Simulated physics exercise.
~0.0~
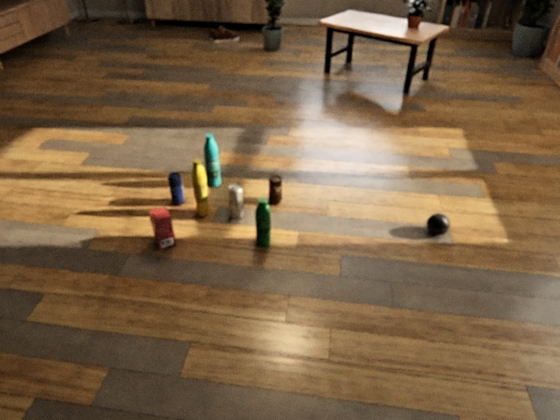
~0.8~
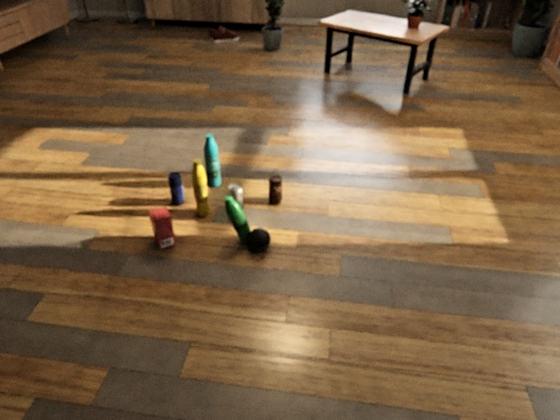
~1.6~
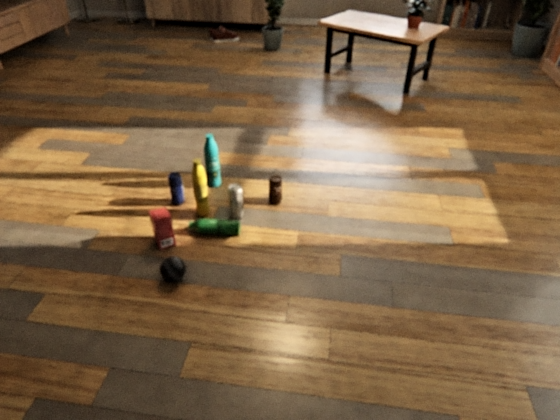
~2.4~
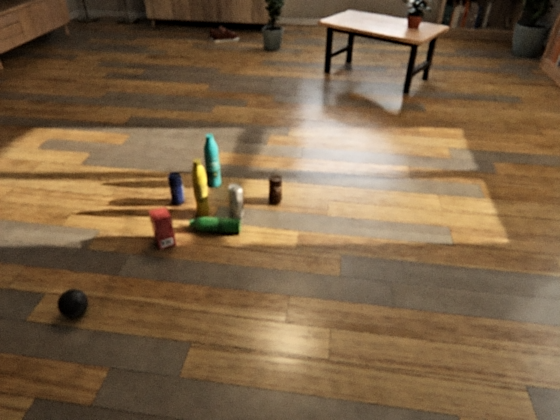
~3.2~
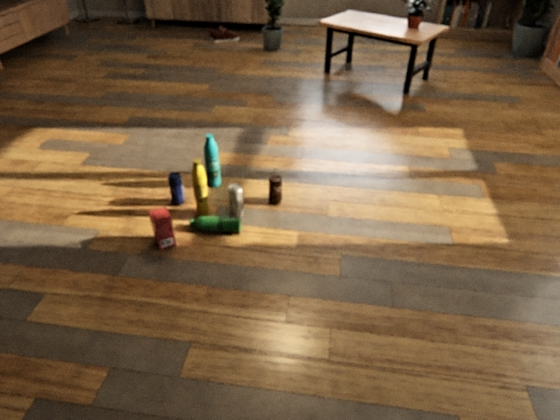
A low wooden table stands at the back of a sunlit plank floor, seen from a fixed, raised viewpoint, with potted plants nearby. Turquoise and yellow bottles, blue, white and brown cans, a red carton and a green bottle stand grouped left of centre, while a black ball is off to the right. The ball rolls left and strikes the green bottle, which tips leftward and falls onto its side. The ball continues left and nearer, passing in front of the red carton, then leaves view. The green bottle stays lying down while the others remain standing.
